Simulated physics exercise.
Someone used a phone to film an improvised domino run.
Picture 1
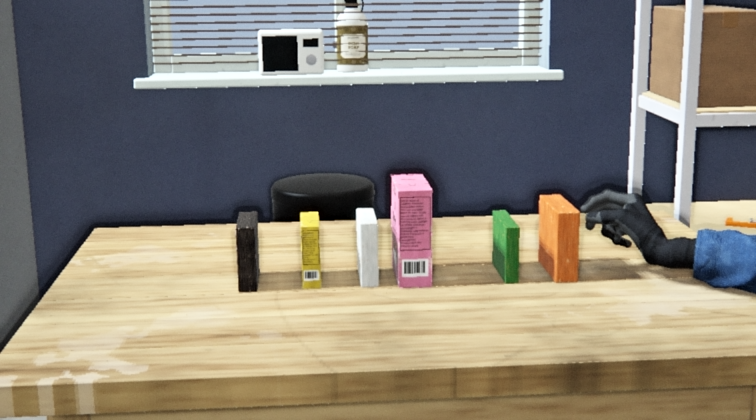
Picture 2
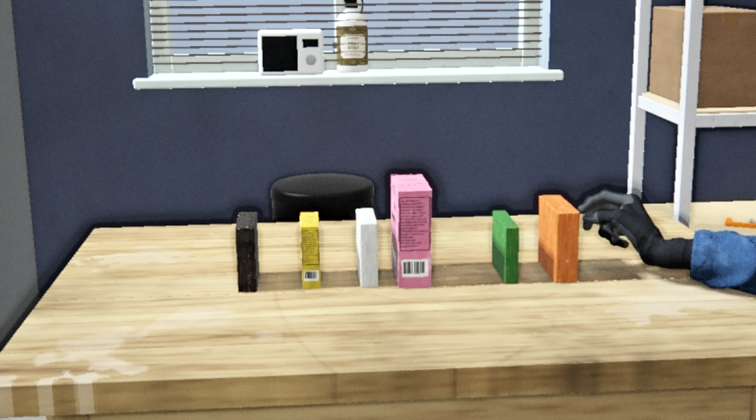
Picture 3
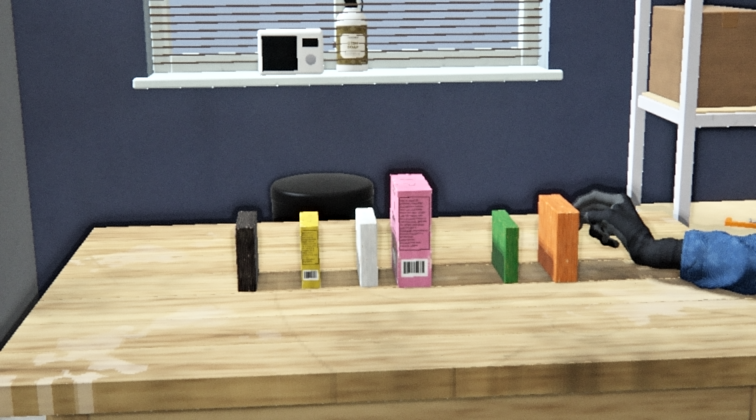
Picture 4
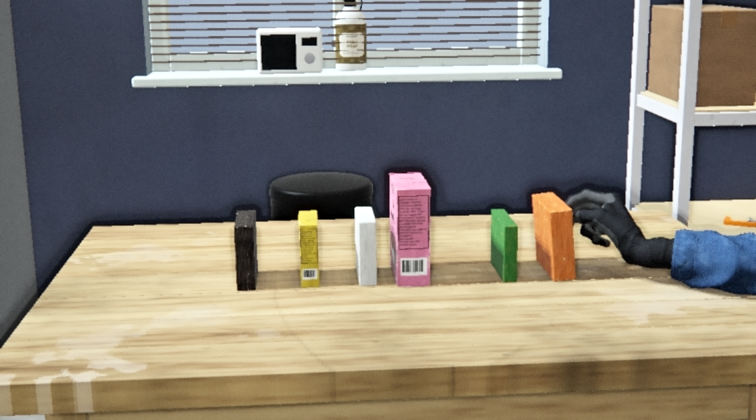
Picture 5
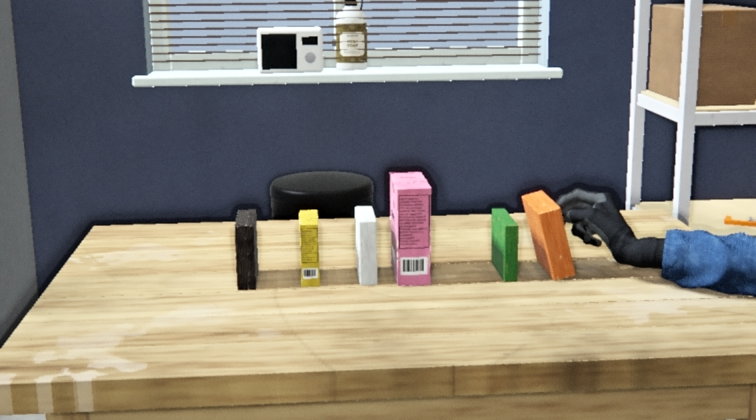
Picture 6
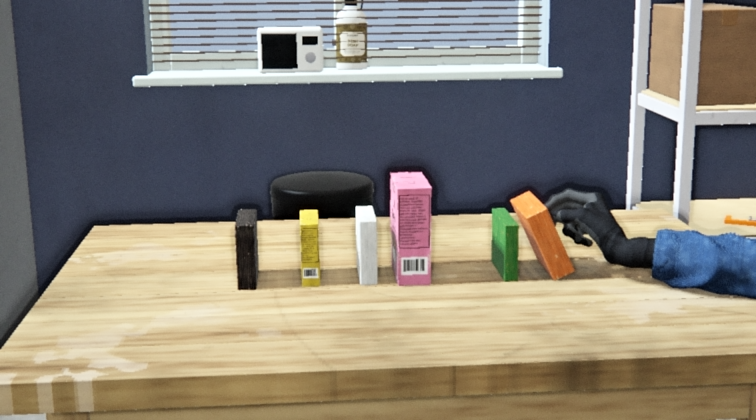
A black-gloved hand in a blue sleeve reaches in from the right over a pale wooden table, seen from the front and slightly above in a dark blue room with a blinded window. Upright in a spaced row stand black, yellow, white, taller pink, green and orange pieces, left to right. The hand moves left and pushes the orange board into a leftward lean, while the others stay still.
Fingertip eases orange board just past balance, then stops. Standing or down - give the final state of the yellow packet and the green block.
Yellow packet: Standing; green block: Down.
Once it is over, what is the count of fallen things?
Total count - 2.
Then, 0.20 s later than the last frame, orange board 47° over; green block tilted by 22° near (494, 244).
Then, 0.30 s later than the last frame, orange board 75° over; green block on its side near (470, 263).
When it is over, lying over on the table, green block; the other 3 as before. End places, in pixels of the last picture, yellow packet near (310, 247), green block near (465, 266).
